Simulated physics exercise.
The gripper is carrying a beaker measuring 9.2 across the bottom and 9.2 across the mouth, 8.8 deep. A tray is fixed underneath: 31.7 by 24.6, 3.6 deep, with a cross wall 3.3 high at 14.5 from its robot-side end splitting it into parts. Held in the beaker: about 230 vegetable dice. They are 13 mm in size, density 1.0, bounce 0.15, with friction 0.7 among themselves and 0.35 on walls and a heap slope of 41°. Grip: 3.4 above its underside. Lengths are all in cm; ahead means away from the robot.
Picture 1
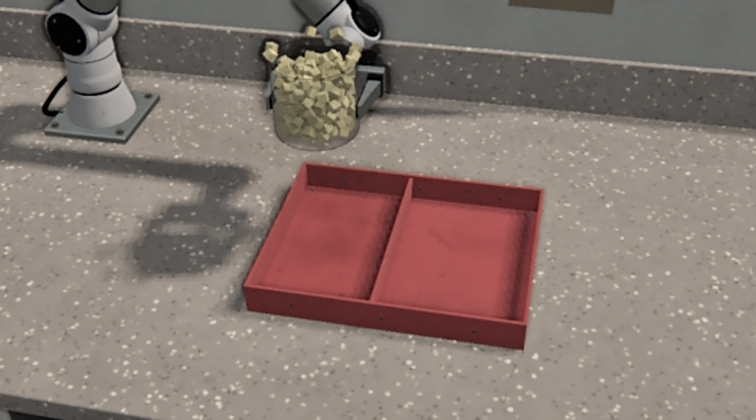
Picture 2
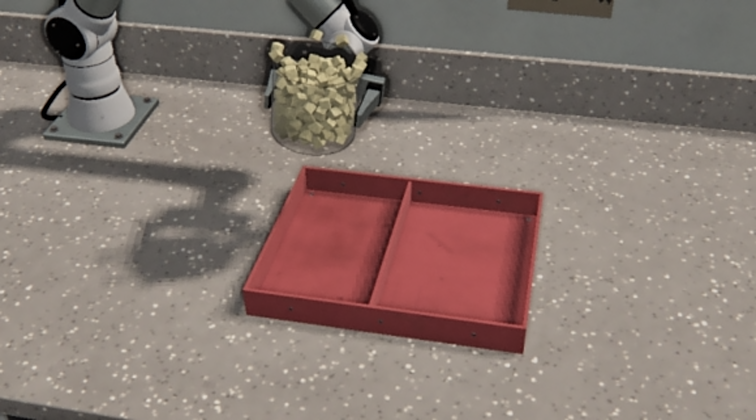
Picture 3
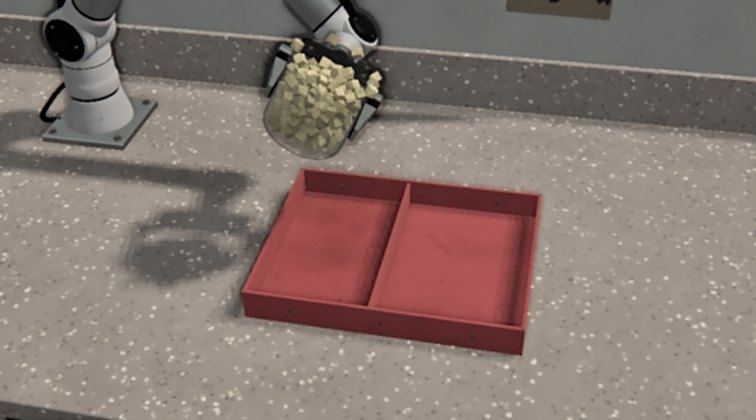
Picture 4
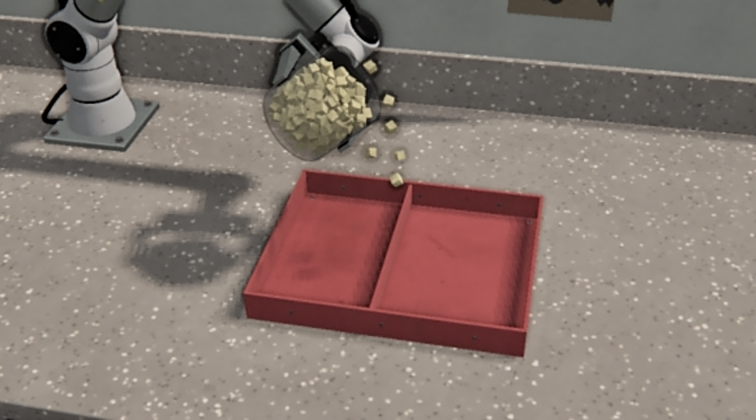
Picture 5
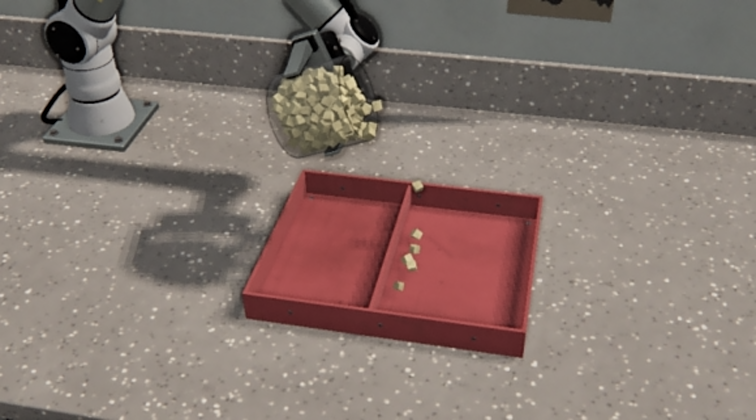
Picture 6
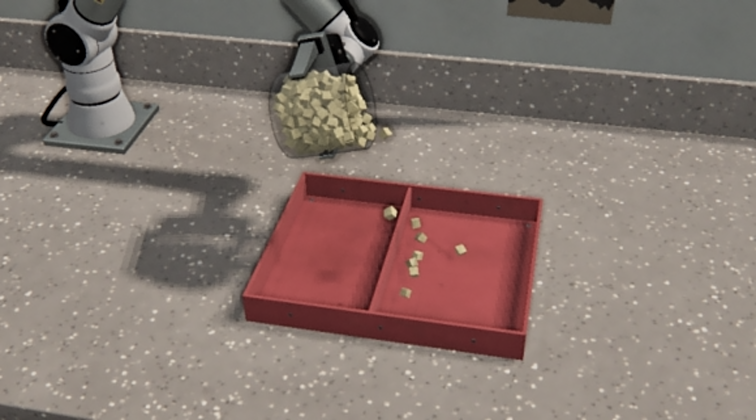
Robot gripper tilting a clear beaker of pale vegetable dice, a few pieces tumbling into the divided red tray on the counter.
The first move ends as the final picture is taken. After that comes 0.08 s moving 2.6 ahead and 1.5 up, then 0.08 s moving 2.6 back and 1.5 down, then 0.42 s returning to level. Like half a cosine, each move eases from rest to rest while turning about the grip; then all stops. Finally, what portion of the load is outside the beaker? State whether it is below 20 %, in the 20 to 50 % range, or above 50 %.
It is above 50 %.
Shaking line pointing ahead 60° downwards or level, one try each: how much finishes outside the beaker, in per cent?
Near 10 and 40 percent respectively.
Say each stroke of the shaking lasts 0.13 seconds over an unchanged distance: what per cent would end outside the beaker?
About 25 per cent, then.
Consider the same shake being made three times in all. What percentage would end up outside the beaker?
In that case it would be near 75 percent.
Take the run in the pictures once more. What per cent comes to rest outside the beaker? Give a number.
About 60 %.
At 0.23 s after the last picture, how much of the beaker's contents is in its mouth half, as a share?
Share in the mouth half: About 80 %.
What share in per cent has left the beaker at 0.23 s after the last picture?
Around 50 percent at that moment.
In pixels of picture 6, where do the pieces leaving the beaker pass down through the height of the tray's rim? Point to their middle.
I'd put it somewhere near (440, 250).
Then, 0.23 s on, tilted 70° forward, highest piece 24 above the table; 115 in the beaker, 9 in the far-side part, 105 in flight or on a rim.
Then, 0.46 s on, tilted 13° forward, highest piece 26 above the table; 134 in the far-side part, 92 in the beaker, 3 in flight or on a rim.
Then, 0.78 s on, level, highest piece 24 above the table; 136 in the far-side part, 92 in the beaker, 1 in the robot-side part.
Then, 1.83 s on, level, highest piece 24 above the table; 136 in the far-side part, 92 in the beaker, 1 in the robot-side part.
In the end, 136 in the far-side part, 92 in the beaker, 1 in the robot-side part. That is 60 % outside the beaker.
